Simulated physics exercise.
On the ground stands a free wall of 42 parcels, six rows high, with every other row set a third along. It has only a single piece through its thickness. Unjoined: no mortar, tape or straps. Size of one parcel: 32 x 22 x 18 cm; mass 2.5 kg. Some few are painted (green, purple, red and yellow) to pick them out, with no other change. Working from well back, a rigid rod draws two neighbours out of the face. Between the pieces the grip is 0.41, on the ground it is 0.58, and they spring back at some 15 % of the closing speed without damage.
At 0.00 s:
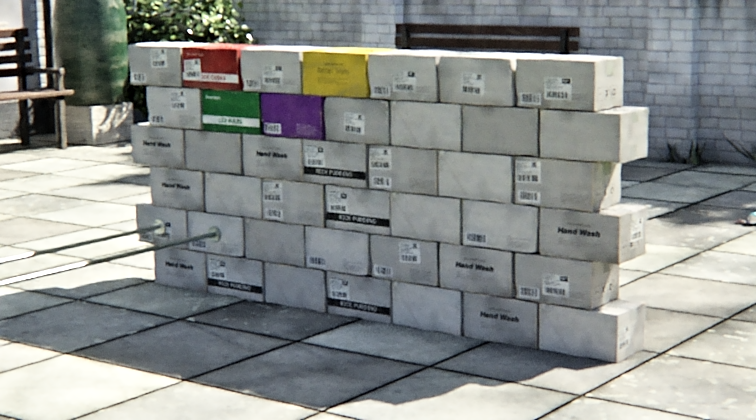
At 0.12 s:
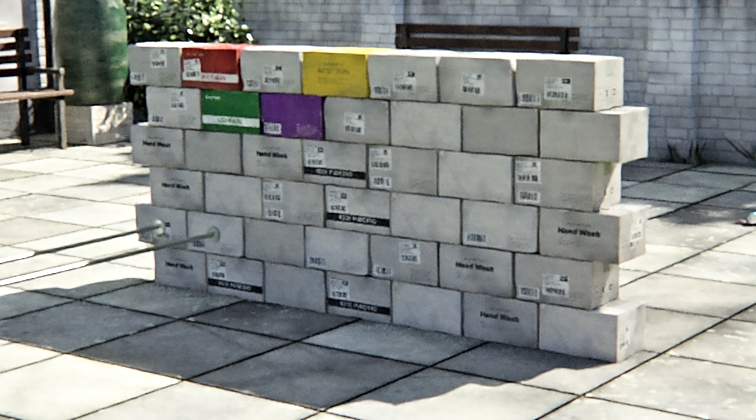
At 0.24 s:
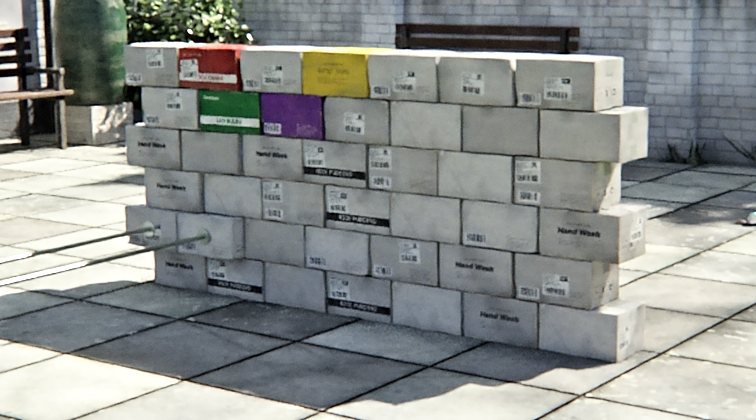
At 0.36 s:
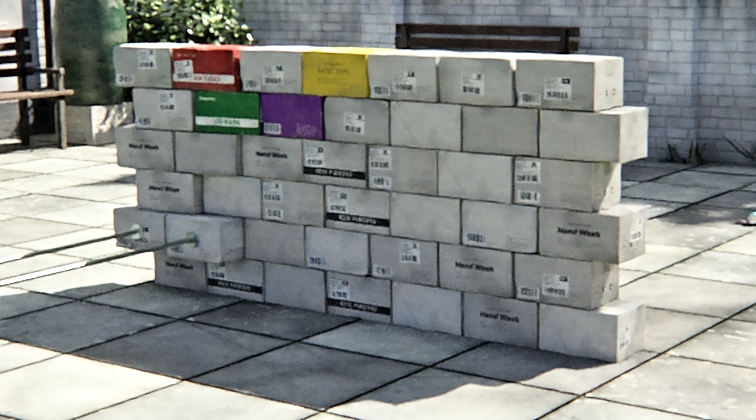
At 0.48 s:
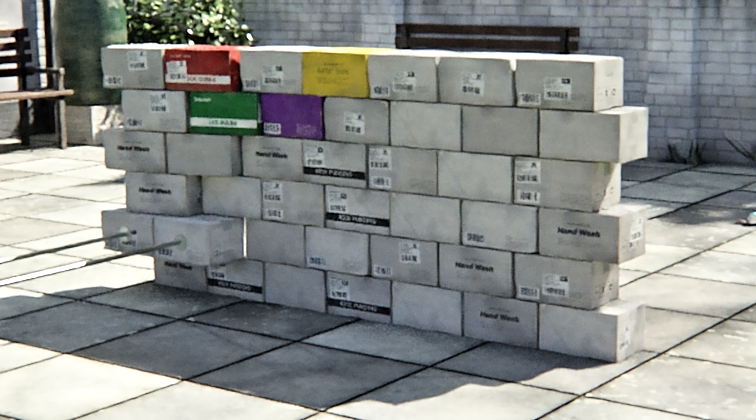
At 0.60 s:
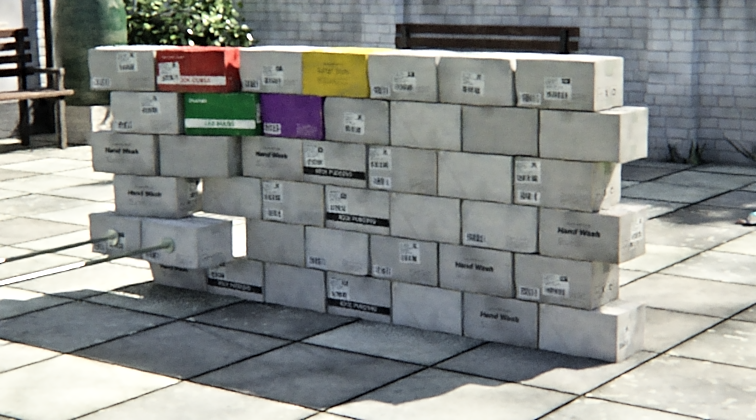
Two thin rods draw a pair of neighbouring grey blocks leftward from the lower left of a free-standing wall on a sunlit paved courtyard, seen at a slight angle by a still camera. Red and yellow blocks sit in the top row, green and purple below, with benches and foliage behind. As the pair slides out, the blocks above shift left, the red farther than the green, opening gaps.
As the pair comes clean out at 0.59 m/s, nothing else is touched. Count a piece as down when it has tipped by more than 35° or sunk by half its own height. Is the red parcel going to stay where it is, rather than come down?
No, it ends up down.
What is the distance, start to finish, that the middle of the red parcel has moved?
Distance start to end: Approx. 110 cm.
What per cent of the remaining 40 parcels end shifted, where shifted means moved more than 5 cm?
20 per cent.
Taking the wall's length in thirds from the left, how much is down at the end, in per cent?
Per cent - left 50, middle 0, right 0.
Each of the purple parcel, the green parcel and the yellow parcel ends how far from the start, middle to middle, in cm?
Shift in cm - purple: 0; green: 70; yellow: 0.
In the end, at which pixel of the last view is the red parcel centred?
Around (68, 267).
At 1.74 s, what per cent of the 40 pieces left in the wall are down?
By then 0 %.
By 0.82 s, none of the 40 other parcels down, 9 disturbed; red parcel moved 21 cm; green parcel moved 14 cm.
By 1.74 s, none of the 40 other parcels down, 9 disturbed; red parcel tilted 10°; green parcel tilted 5°.
By 2.30 s, 6 of the 40 other parcels down; red parcel tilted 66°, 29 cm lower; green parcel tilted 30°, 6 cm lower.
By 2.80 s, 7 of the 40 other parcels down; red parcel tilted 25°, 74 cm lower; green parcel tilted 24°, 42 cm lower.
When it is over (4.0 s), 7 of the 40 other parcels down; red parcel on its side; green parcel tilted 41°, 55 cm lower; purple parcel unmoved. In pixels of the last frame, middles, red parcel near (68, 267), green parcel near (160, 241).
